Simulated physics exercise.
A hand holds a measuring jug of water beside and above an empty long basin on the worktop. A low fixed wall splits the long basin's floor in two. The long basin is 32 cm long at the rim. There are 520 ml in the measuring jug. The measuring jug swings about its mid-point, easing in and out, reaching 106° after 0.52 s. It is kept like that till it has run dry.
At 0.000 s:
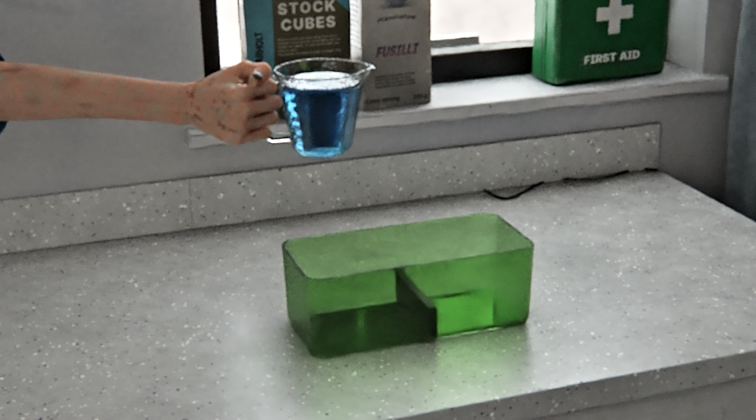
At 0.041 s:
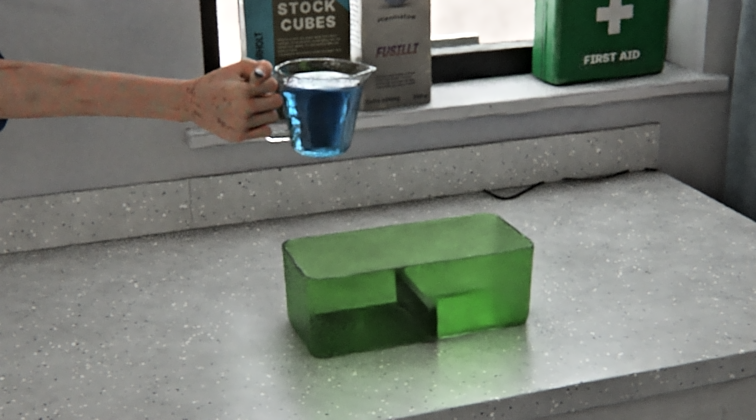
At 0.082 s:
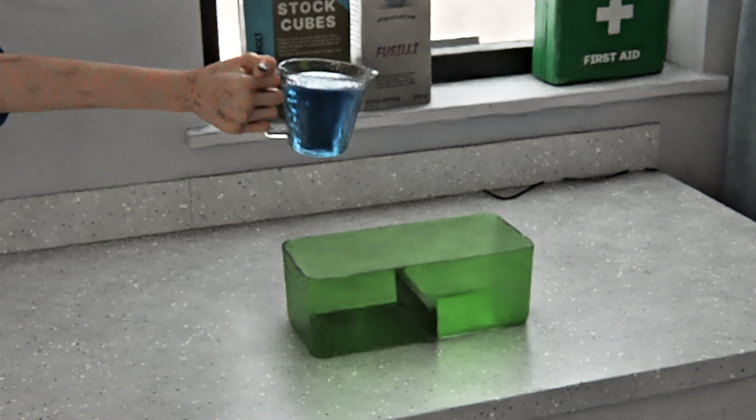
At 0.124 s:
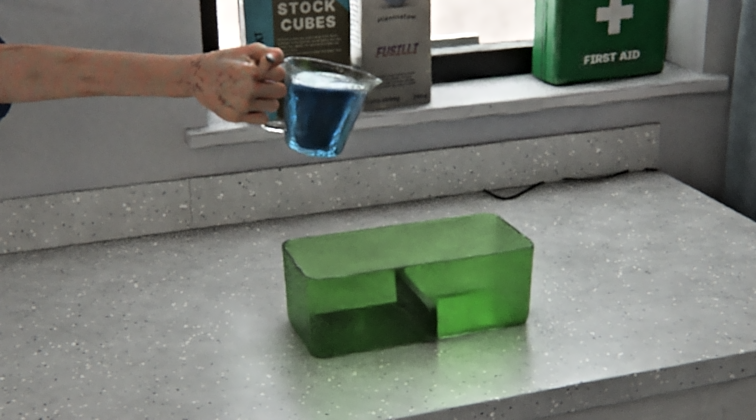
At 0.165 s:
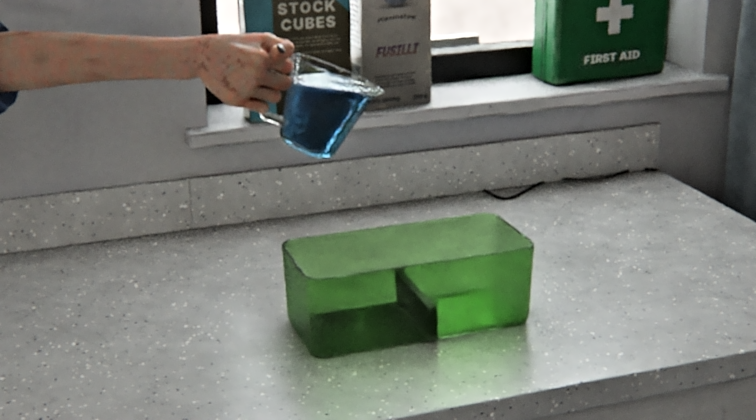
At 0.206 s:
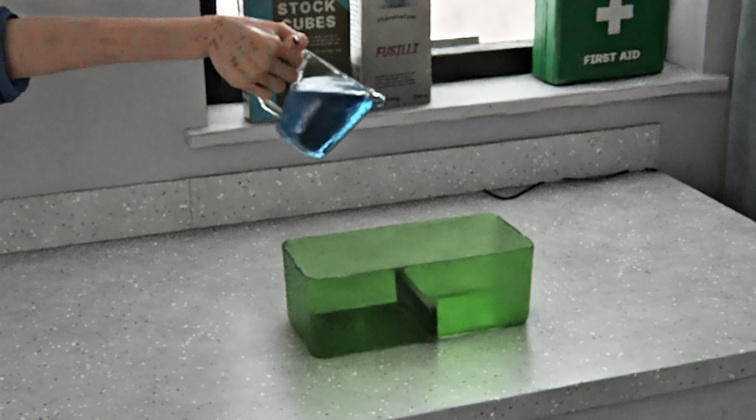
Above a green basin on a worktop, a hand steadily tilts a jug of blue water rightward.
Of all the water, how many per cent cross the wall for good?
The far part has some 54 per cent.
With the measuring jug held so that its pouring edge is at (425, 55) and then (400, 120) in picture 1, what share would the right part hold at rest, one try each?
In turn about 75 and 80 per cent.
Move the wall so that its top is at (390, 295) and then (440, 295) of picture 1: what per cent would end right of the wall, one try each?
In turn about 85 and 20 per cent.
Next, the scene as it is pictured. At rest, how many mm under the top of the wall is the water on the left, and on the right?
Left about 34 mm, right about 30 mm.
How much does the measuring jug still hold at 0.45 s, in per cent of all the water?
Some 36 per cent.
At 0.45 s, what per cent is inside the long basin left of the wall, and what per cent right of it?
Some 0 per cent left and 18 right.
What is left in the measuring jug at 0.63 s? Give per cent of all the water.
Near 4 in a hundred.
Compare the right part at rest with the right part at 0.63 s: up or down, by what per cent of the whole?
It goes up by about 7.
By 0.45 s the tilt is 101° and 36 per cent is still to pour, 0 is left of the wall and 18 right of it.
By 0.63 s the tilt is 106° and 4 per cent is still to pour, 30 is left of the wall and 47 right of it.
By 0.82 s the tilt is 106° and 0 per cent is still to pour, 42 is left of the wall and 53 right of it.
By 1.02 s the tilt is 106° and 0 per cent is still to pour, 43 is left of the wall and 53 right of it.
At rest 43 per cent lies left of the wall, 54 right of it and 4 outside.
